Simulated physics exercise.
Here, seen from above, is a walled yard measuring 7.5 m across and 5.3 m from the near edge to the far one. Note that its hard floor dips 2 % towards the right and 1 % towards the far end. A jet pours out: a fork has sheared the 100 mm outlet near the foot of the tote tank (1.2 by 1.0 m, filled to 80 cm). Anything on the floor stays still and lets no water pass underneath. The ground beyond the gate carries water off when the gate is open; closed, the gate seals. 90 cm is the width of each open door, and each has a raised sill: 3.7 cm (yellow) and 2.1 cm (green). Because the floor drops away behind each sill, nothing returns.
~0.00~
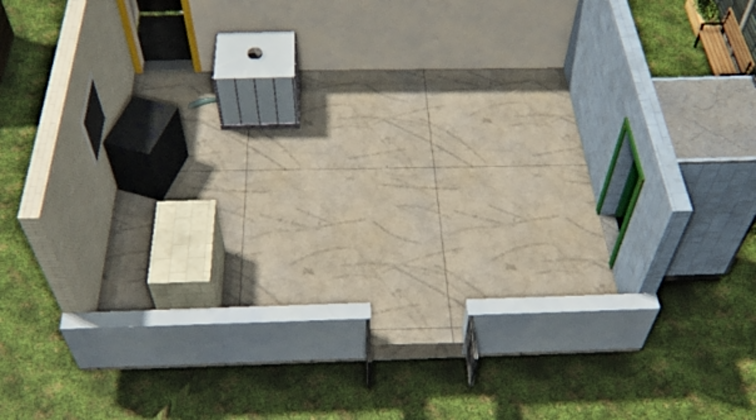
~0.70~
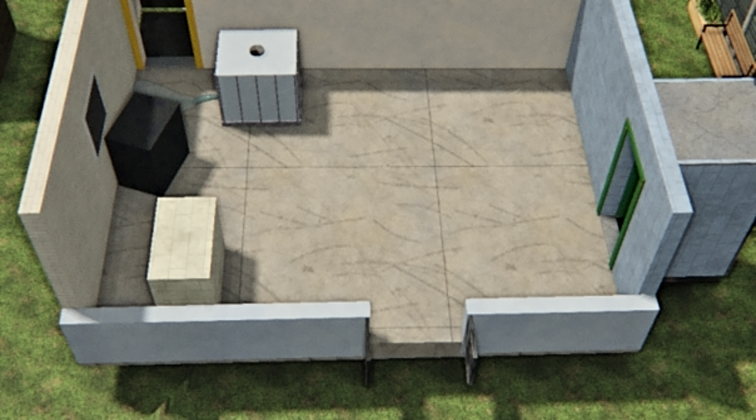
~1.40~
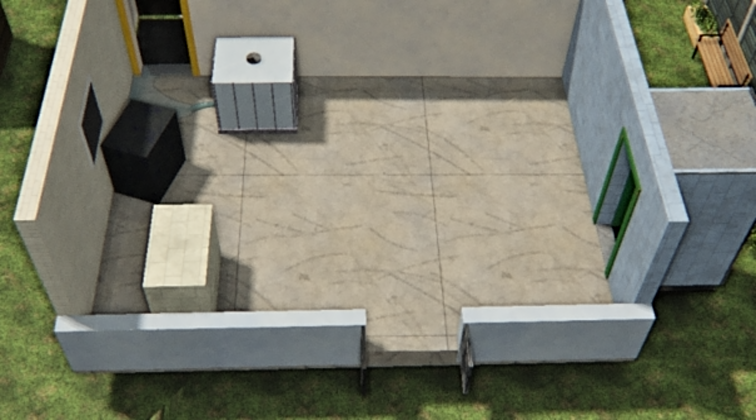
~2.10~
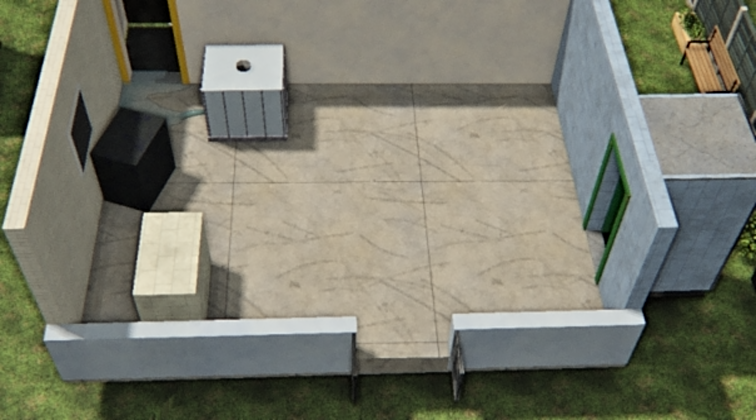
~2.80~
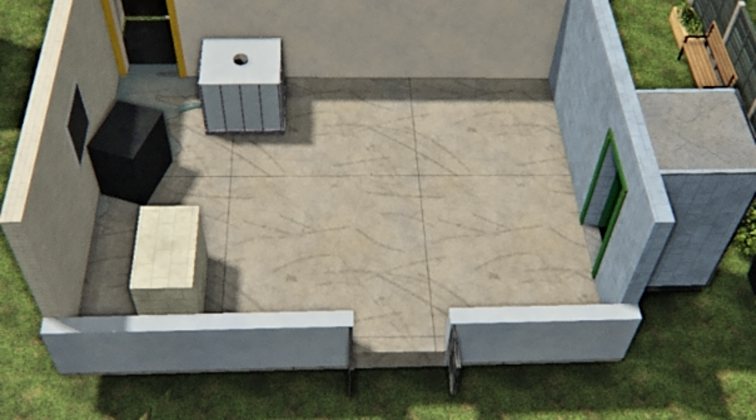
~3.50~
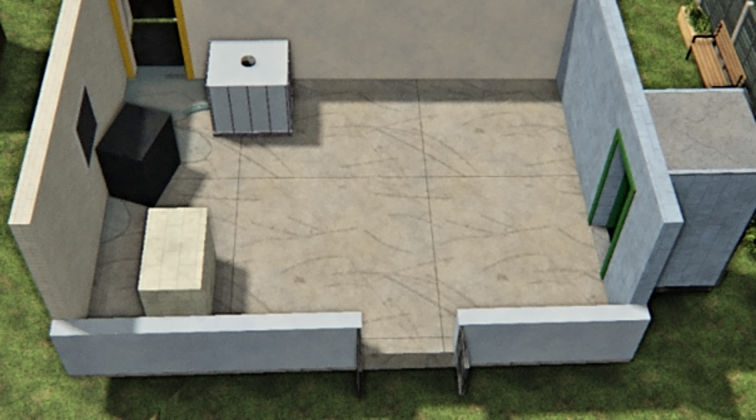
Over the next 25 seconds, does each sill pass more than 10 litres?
Yellow door - yes, green door - no.
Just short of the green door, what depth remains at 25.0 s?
I'd put it at around 2.5 centimetres deep.
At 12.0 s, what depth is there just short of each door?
Depth (cm) - yellow: 4.0, green: 0.0.
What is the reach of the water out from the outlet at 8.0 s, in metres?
About 3.8 metres.
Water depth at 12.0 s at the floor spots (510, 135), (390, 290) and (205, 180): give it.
Depths in the order given: 0.0 cm, 0.0 cm, 0.2 cm.
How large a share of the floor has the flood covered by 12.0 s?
Wet fraction: Around 30 %.
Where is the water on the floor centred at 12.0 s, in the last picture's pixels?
Centre estimate: Near (236, 124).
After 5.0 s water covers 15 % of the floor and is deepest (8 cm) near (123, 111); yellow door 3.7 cm at the sill, 11 L in, green door not reached.
After 8.0 s water covers 20 % of the floor and is deepest (8 cm) near (128, 81); yellow door 3.9 cm at the sill, 23 L in, green door not reached.
After 12.0 s water covers 30 % of the floor and is deepest (8 cm) near (134, 111); yellow door 4.2 cm at the sill, 41 L in, green door not reached.
After 16.0 s water covers 40 % of the floor and is deepest (7 cm) near (128, 81); yellow door 3.9 cm at the sill, 56 L in, green door not reached.
After 25.0 s water covers 50 % of the floor and is deepest (7 cm) near (551, 81); yellow door 4.4 cm at the sill, 87 L in, green door 2.4 cm at the sill, 0 L in.
